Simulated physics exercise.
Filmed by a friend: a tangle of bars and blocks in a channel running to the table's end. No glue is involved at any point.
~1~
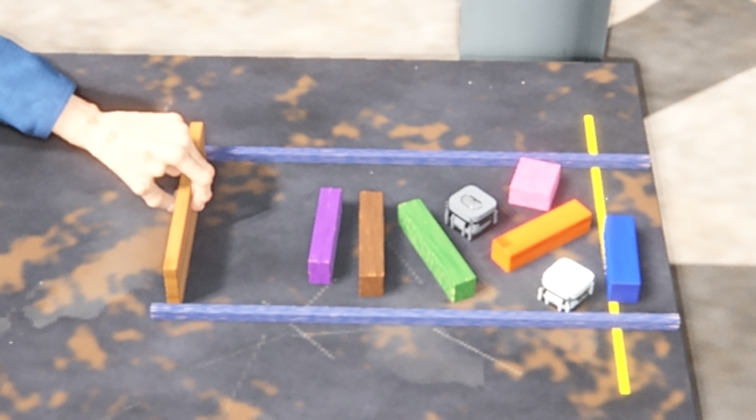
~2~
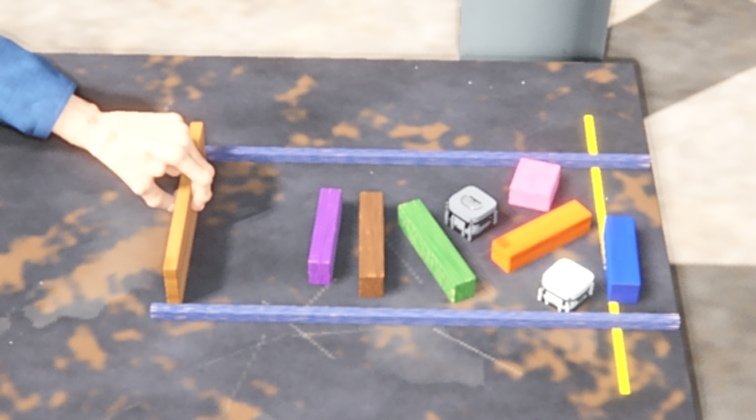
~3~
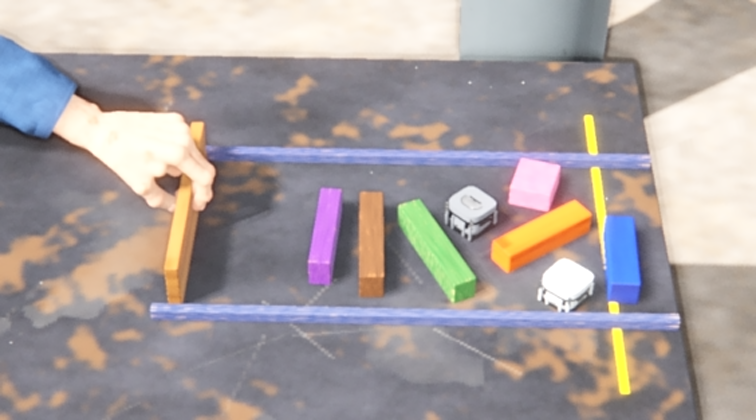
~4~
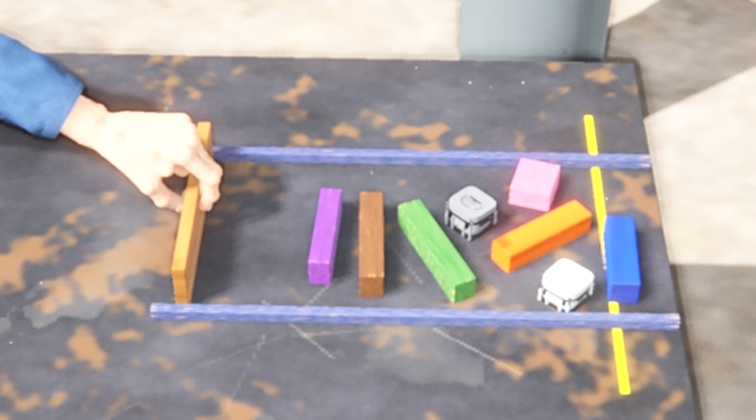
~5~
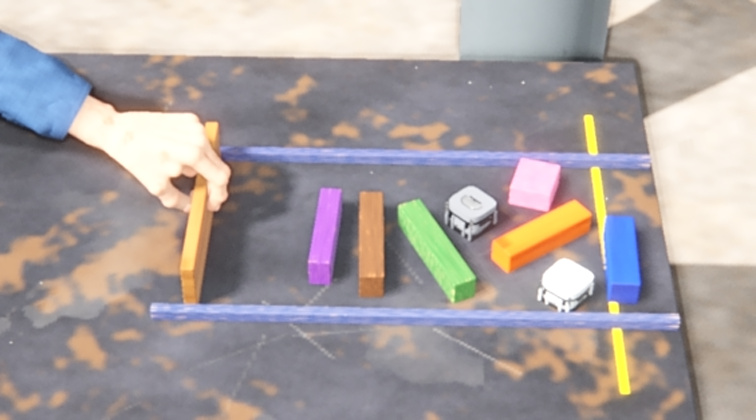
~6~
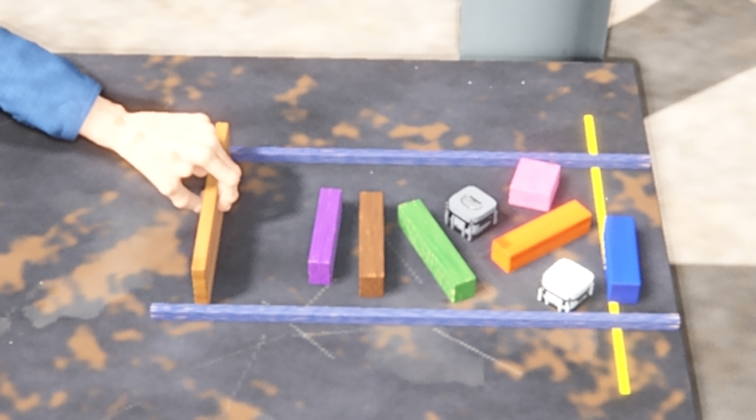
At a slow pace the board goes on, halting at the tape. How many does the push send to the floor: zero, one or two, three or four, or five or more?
You'd see three or four pieces leave the end and fall.
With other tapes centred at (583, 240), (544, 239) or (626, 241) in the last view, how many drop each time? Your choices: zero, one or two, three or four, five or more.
Taken in the order given: Three to four, 1 or 2, more than four.
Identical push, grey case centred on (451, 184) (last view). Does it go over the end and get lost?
From that start it hangs on.
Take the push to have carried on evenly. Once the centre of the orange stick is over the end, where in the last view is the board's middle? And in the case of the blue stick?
Roughly (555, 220); for the second one, roughly (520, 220).
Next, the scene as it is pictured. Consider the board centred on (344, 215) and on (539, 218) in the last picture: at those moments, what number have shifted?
At the first place 2, at the second 8.
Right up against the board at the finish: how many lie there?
2.
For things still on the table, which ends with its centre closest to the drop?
The green bar is the one.
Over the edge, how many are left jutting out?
The count is 1.
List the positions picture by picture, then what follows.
In the first frame, blue stick (621, 259); white case (566, 288); orange stick (542, 236); board (186, 211); tape (605, 240).
In the second frame, white case (566, 288); board (186, 211).
In the third frame, orange stick (542, 236); grey case (471, 214).
In the fourth frame, blue stick (621, 259); purple bar (326, 235).
In the fifth frame, white case (566, 288); pink block (535, 185).
In the sixth frame, blue stick (621, 259); white case (566, 288); orange stick (542, 236); board (212, 212); tape (605, 240).
Soon after, none off yet; blue stick at rest near (621, 259); white case at rest near (566, 288); orange stick at rest near (542, 236).
In the end, the number that fall off is three or four; gone, grey case, orange stick, white case and blue stick.
